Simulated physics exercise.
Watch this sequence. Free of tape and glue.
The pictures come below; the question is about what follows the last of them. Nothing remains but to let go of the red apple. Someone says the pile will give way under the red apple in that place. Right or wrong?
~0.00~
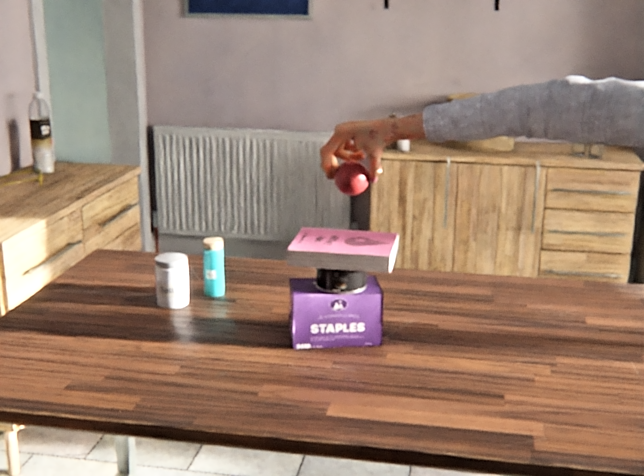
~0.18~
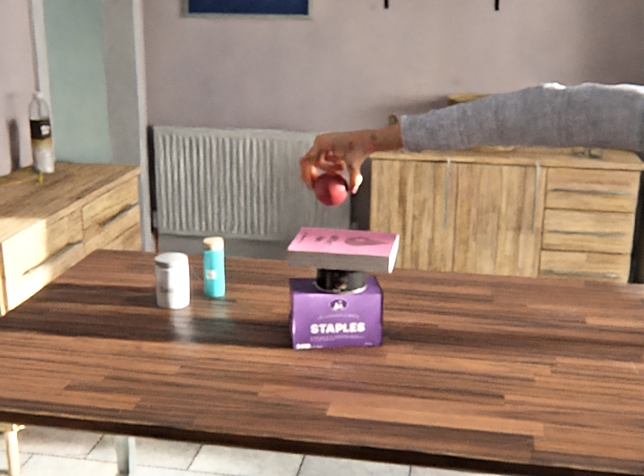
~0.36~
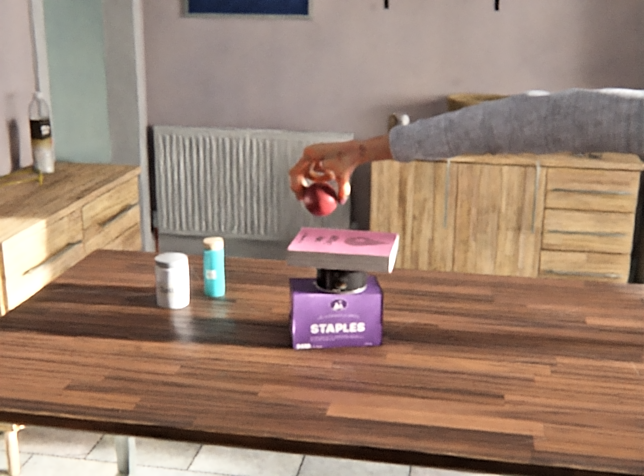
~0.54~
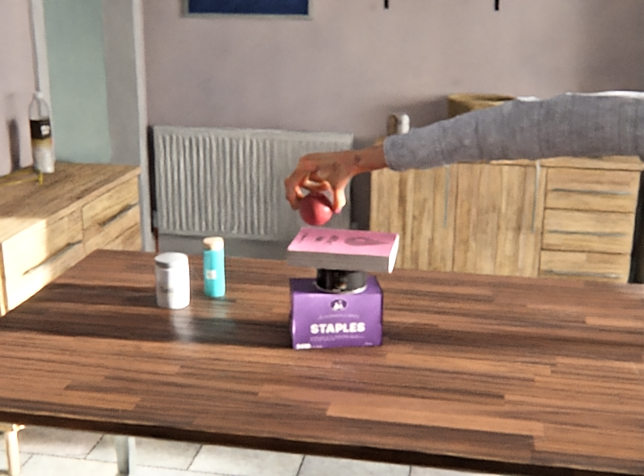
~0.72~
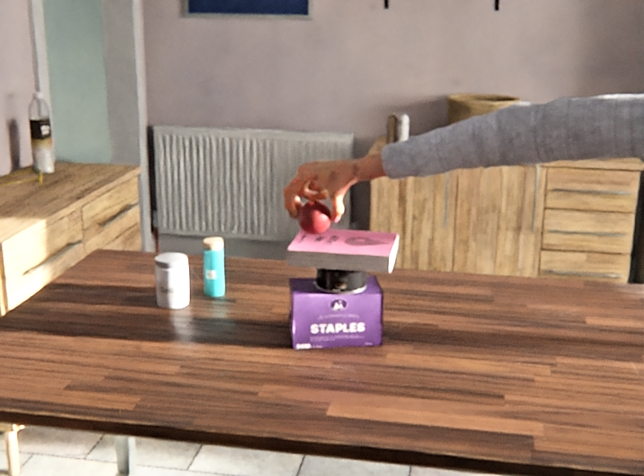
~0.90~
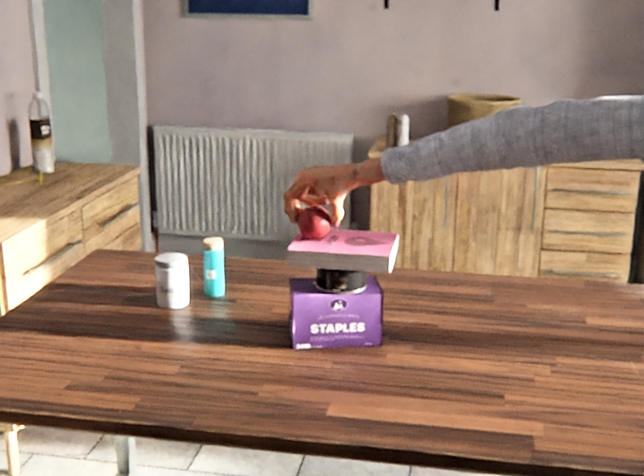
Wrong, it holds.
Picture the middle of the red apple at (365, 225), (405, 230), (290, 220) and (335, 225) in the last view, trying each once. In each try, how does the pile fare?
Stays standing, topples over, topples over, stays standing.
Around 1.80 s, nothing moves.
Around 2.90 s, red apple resting near (315, 223).
Finally (4.0 s), all 6 still in place. Final places as the last picture's camera would see them, red apple near (315, 223). The pile stays up.
